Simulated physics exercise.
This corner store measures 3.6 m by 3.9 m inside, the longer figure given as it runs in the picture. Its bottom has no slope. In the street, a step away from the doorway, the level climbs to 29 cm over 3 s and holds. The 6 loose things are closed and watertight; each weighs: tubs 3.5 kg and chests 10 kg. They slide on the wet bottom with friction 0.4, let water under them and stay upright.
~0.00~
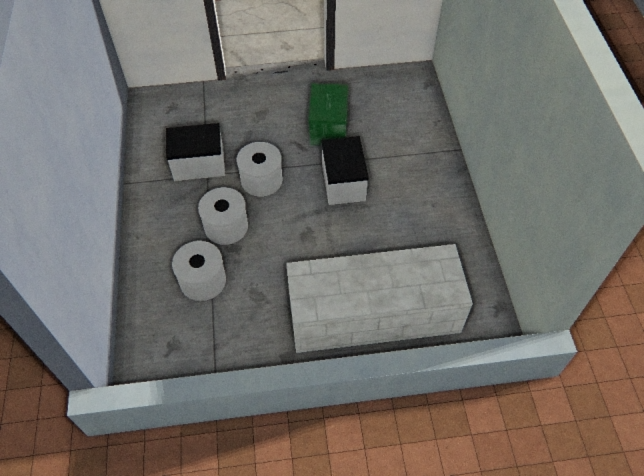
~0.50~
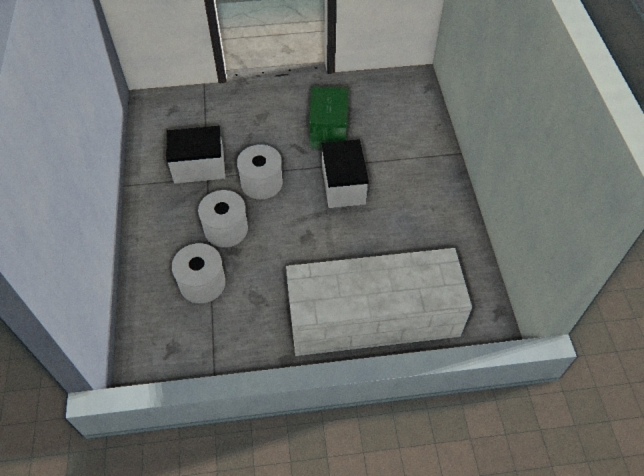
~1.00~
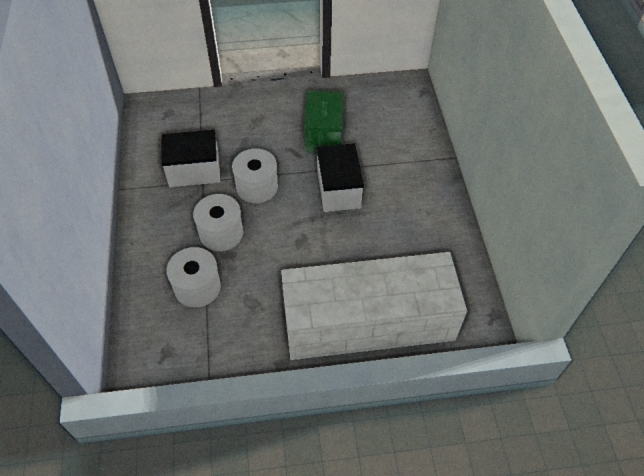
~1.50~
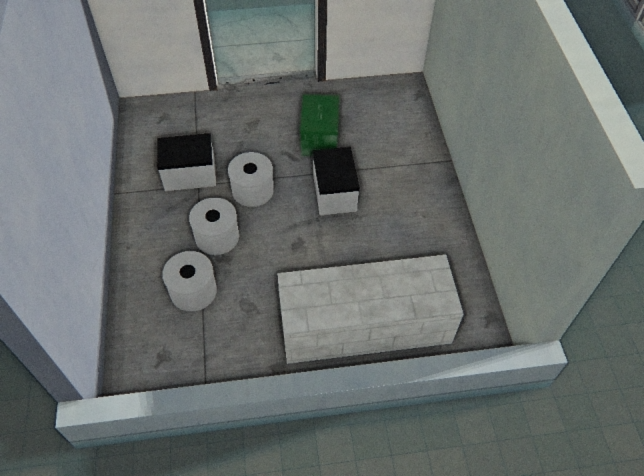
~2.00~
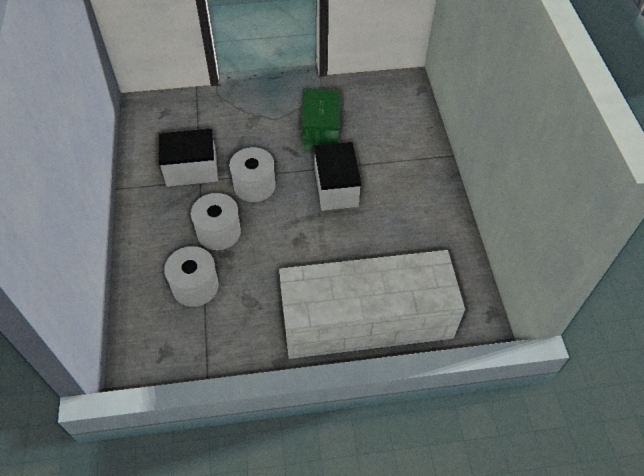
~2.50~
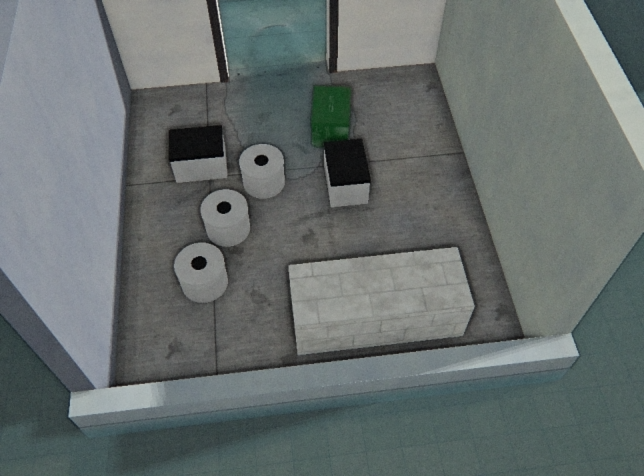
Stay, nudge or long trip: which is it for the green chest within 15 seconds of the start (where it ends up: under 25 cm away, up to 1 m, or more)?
The green chest moves a short way.
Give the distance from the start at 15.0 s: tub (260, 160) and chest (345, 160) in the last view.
In turn: 200 cm, 100 cm.
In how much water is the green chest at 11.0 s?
About 14 cm.
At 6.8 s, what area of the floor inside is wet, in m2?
About 13 m2.
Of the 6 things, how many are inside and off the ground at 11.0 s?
At that moment 6.
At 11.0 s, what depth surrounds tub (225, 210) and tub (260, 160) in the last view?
About 21 and 20 cm.
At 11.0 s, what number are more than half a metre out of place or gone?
I count 5.
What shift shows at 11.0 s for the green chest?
Roughly 30 cm by then.
After 3.5 s the green chest is near (393, 128), 0.7 m from its start, aground; 1 afloat.
After 6.8 s the green chest is near (450, 168), 1.5 m from its start, afloat; 6 afloat.
After 11.0 s the green chest is near (336, 76), 0.3 m from its start, afloat; 6 afloat.
After 15.0 s the green chest is near (391, 89), 0.6 m from its start, afloat; 6 afloat.
